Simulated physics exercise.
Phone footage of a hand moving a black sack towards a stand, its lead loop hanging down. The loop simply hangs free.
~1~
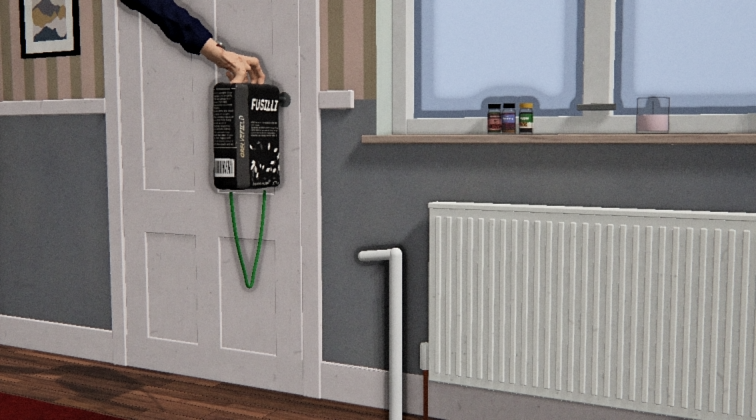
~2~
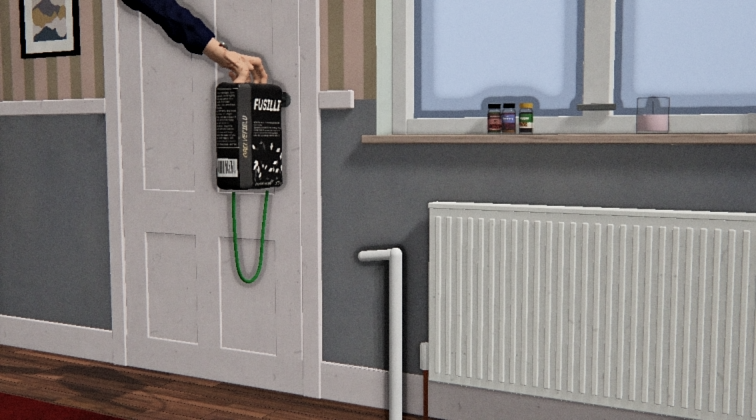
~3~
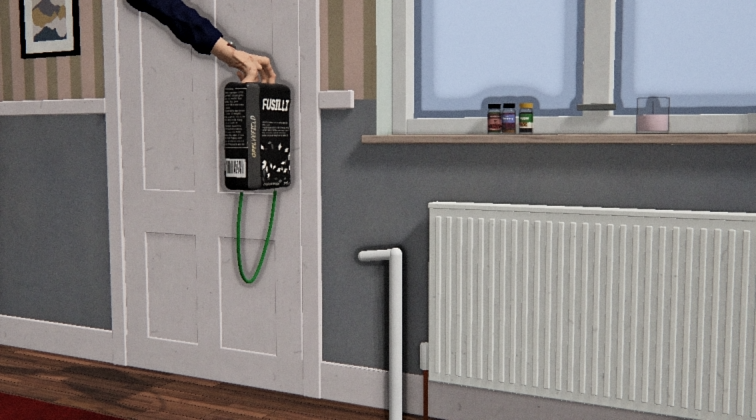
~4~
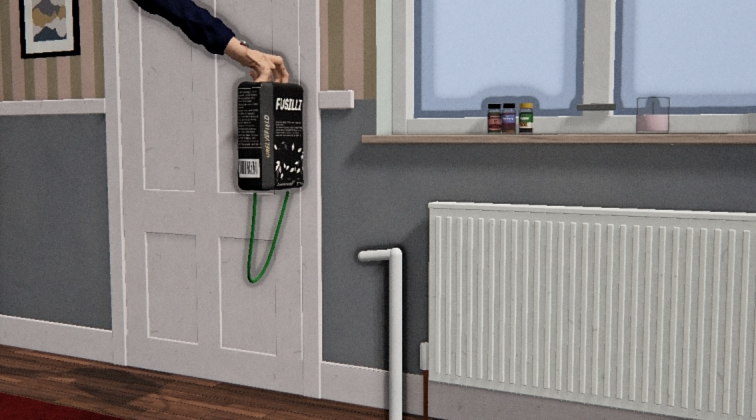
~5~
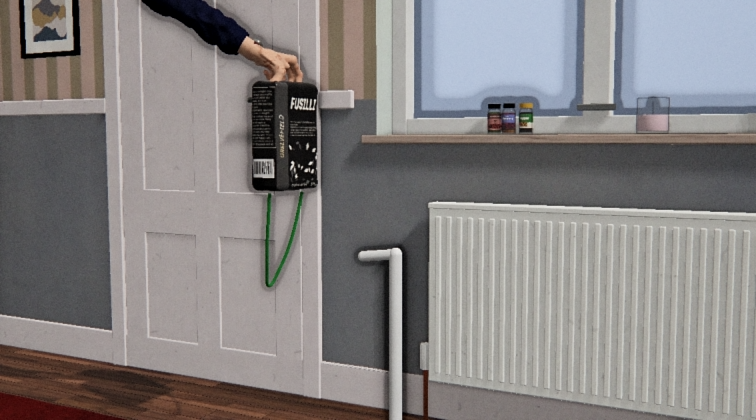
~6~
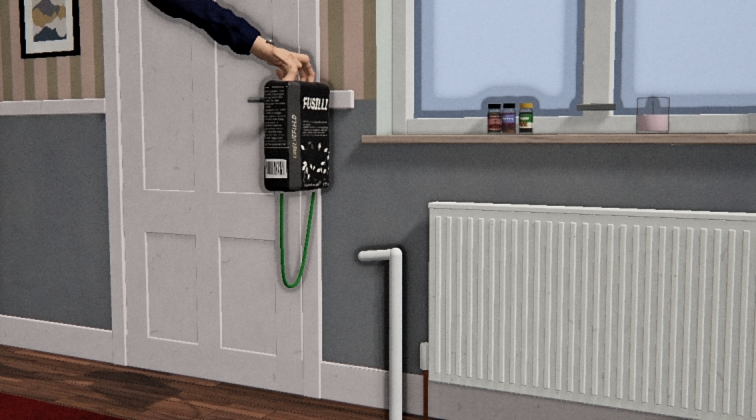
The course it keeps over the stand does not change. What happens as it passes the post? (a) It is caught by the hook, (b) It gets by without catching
It is caught by the hook.
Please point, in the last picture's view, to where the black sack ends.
(468, 136).
Then, 0.36 s past the final frame, sack nearing the post near (343, 136).
Then, 0.90 s past the final frame, sack over the post near (415, 136).
When it is over, sack past the post near (468, 136); loop tight round the post, hand stopped. The black sack is jerked back by its loop.
